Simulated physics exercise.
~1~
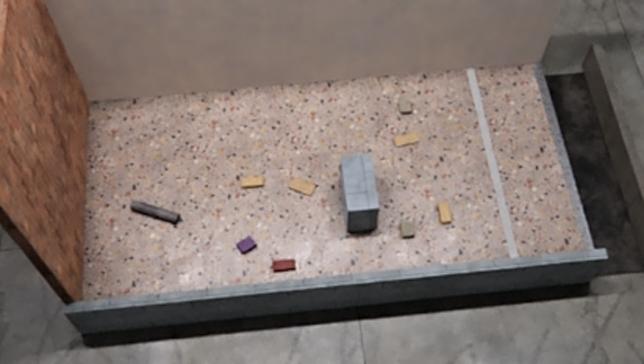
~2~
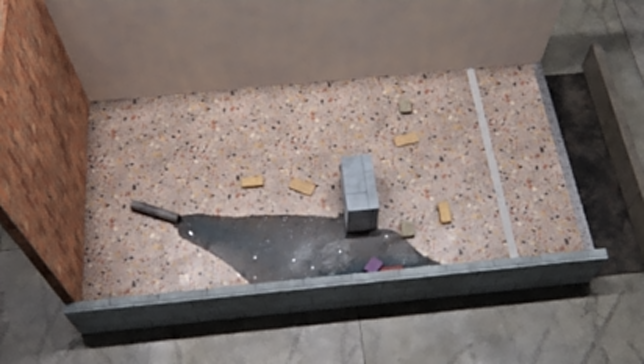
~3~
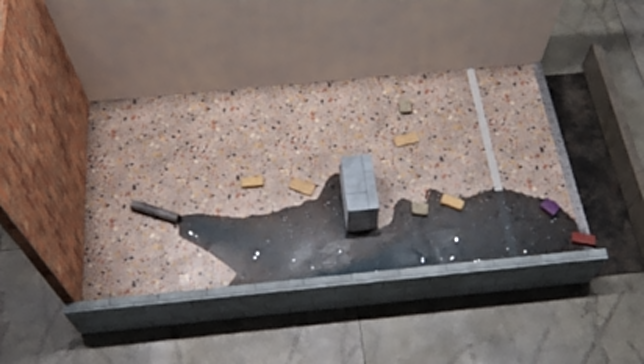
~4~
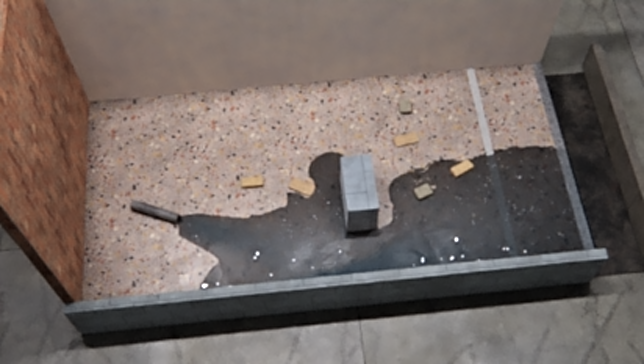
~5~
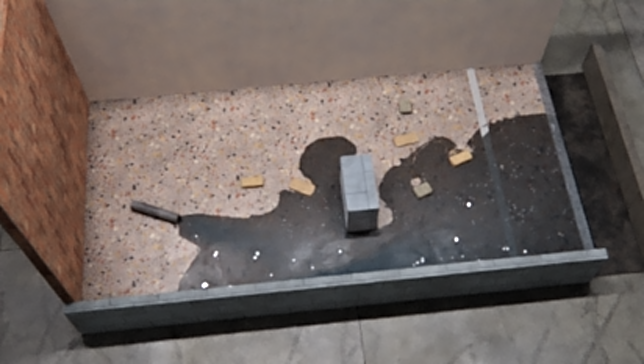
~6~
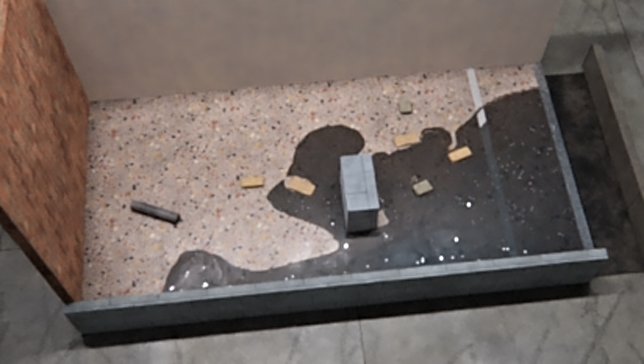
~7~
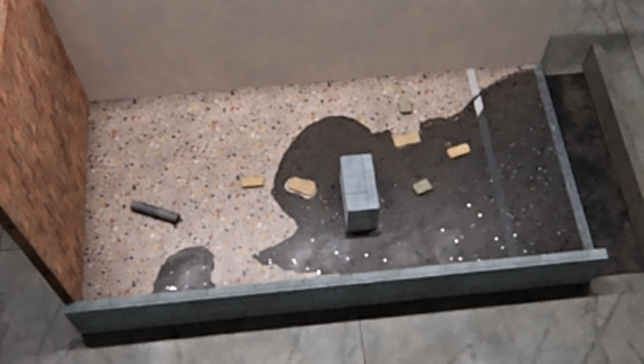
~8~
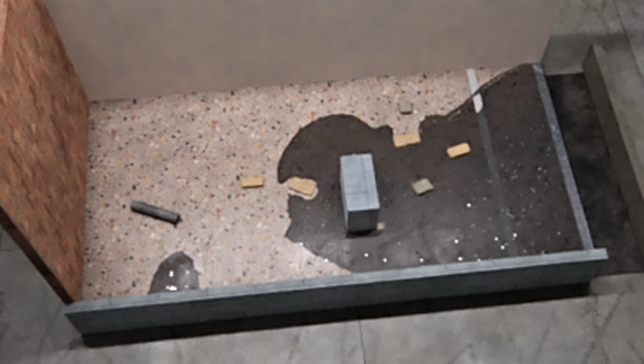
In a walled bay with a speckled floor, small coloured blocks lie scattered around a grey upright block, with a dark pipe at the left. Dark water spreads from the pipe along the front edge toward the right, carrying the purple piece and the red block with it. Both pass the white line and reach the far right side, then drop out of view. The water widens around the upright block, nudging a few of the tan pieces slightly. Finally the flow from the pipe stops and the left side drains, leaving a small puddle there and a broad dark pool on the right.
